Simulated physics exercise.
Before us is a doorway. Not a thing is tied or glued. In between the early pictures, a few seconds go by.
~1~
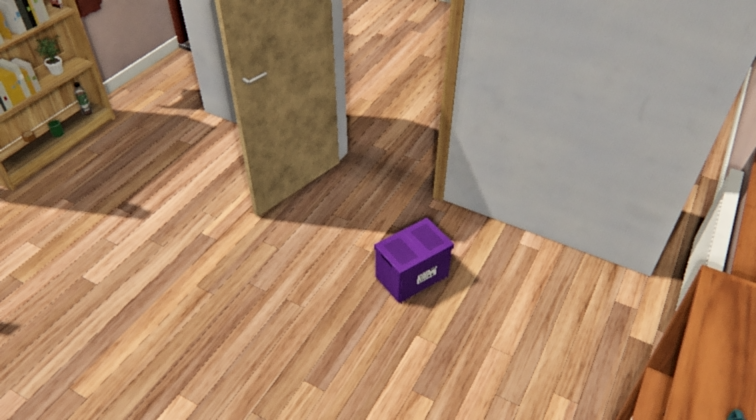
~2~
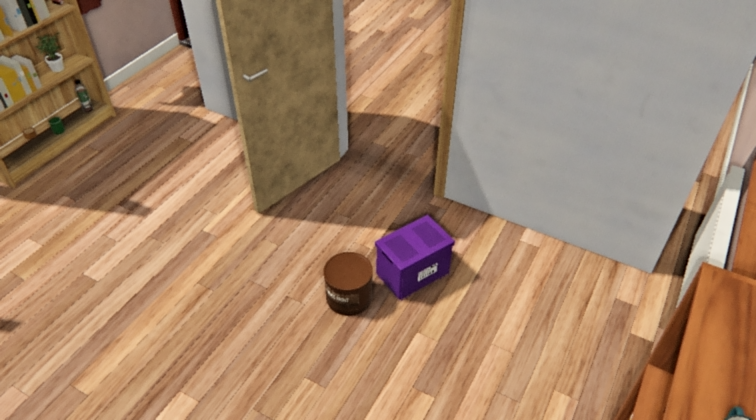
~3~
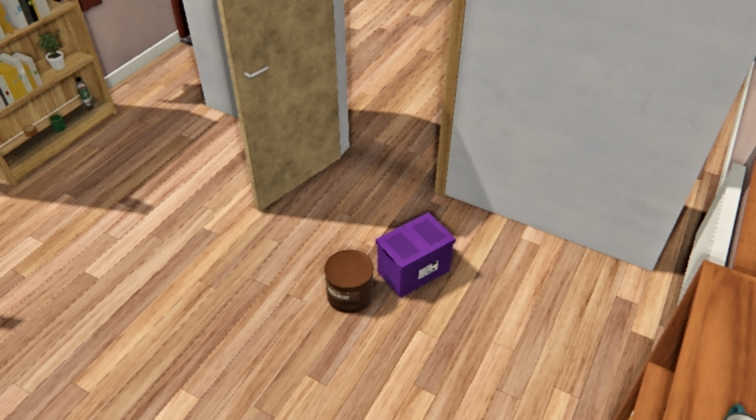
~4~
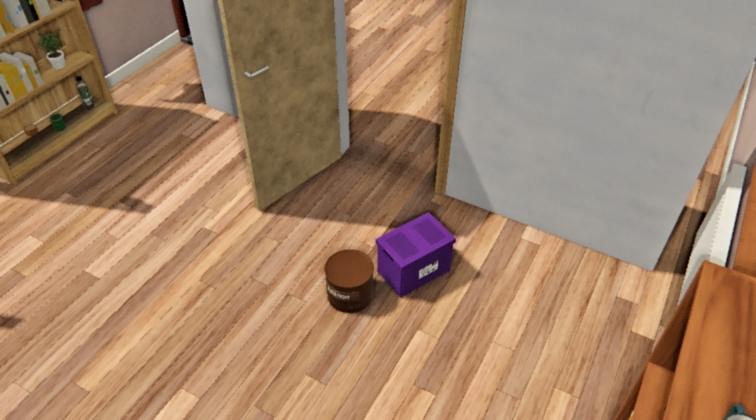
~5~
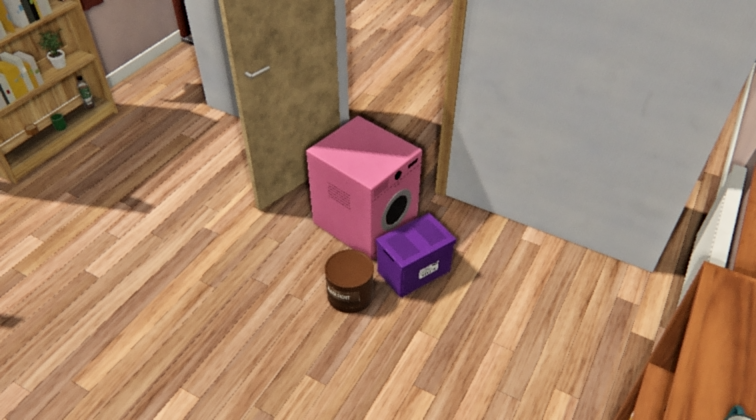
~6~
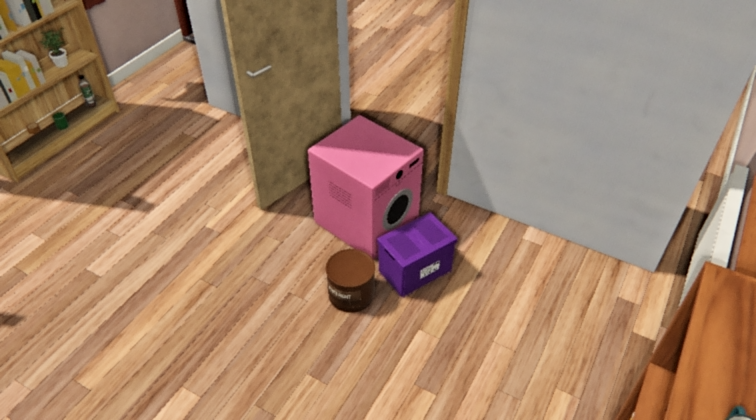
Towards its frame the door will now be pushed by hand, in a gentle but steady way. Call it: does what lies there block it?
Yes.
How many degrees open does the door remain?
About 75°.
Then, 0.50 s on from there, open by 93°.
Then, 0.80 s on from there, open by 80°.
In the end, open by 75°; all 3 unmoved. At the end, from the last picture's camera, pink appliance near (367, 188).
